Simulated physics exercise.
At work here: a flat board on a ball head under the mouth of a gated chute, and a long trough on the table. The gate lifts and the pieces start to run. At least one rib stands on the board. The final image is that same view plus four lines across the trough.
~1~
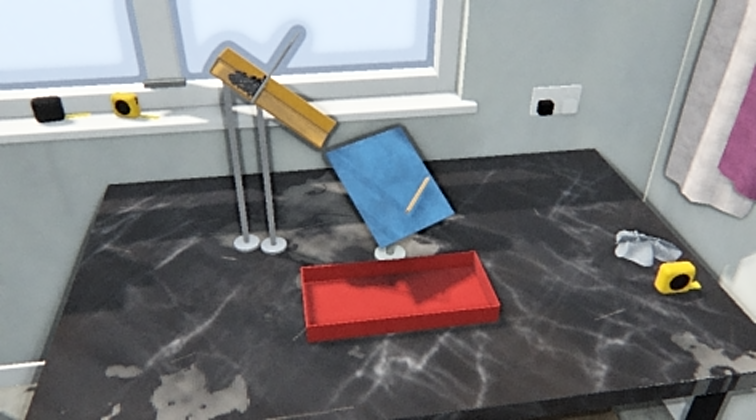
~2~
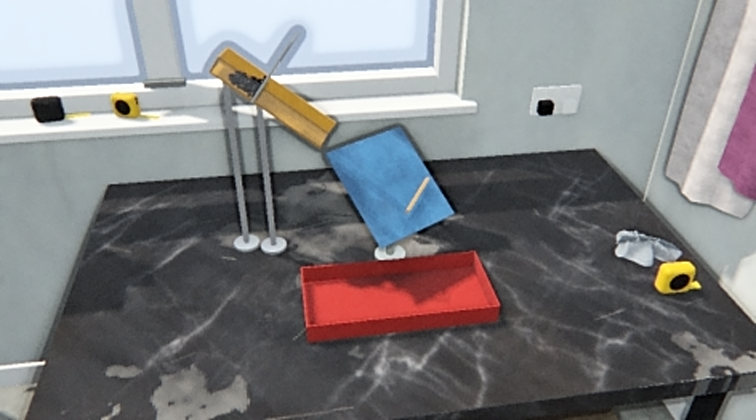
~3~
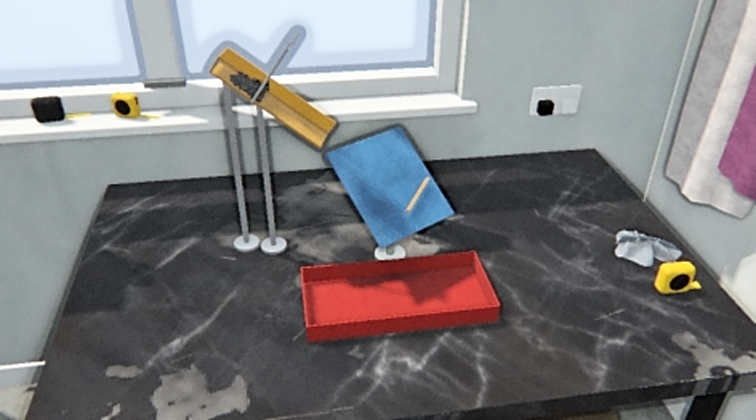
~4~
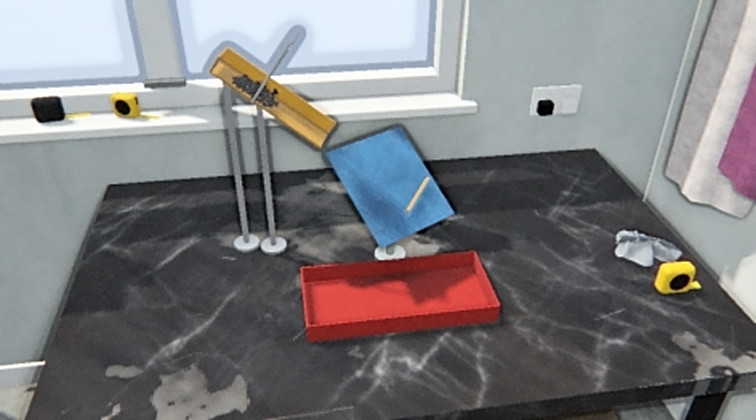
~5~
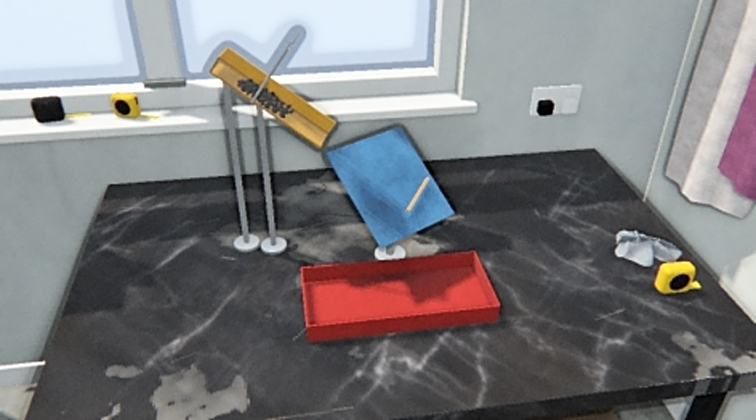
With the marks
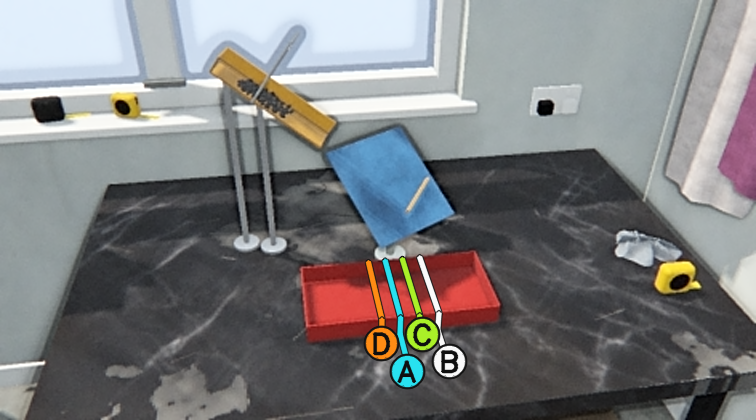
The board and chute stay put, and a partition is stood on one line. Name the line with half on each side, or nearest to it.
Best: B.
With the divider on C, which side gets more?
The right side.
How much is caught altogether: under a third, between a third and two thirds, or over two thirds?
Over two thirds.
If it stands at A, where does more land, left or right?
The right side.
On the marked copy, line A crosses the front rim at (400, 316); line B crosses the front rim at (438, 312); line C crosses the front rim at (419, 314); line D crosses the front rim at (381, 318).
Choosing A, of what is caught, not one piece on the left of the divider, every piece on the right.
Choosing B, of what is caught, roughly a third on the left of the divider, roughly two thirds on the right.
Choosing C, of what is caught, about a tenth on the left of the divider, almost all on the right.
Choosing D, of what is caught, not one piece on the left of the divider, every piece on the right.
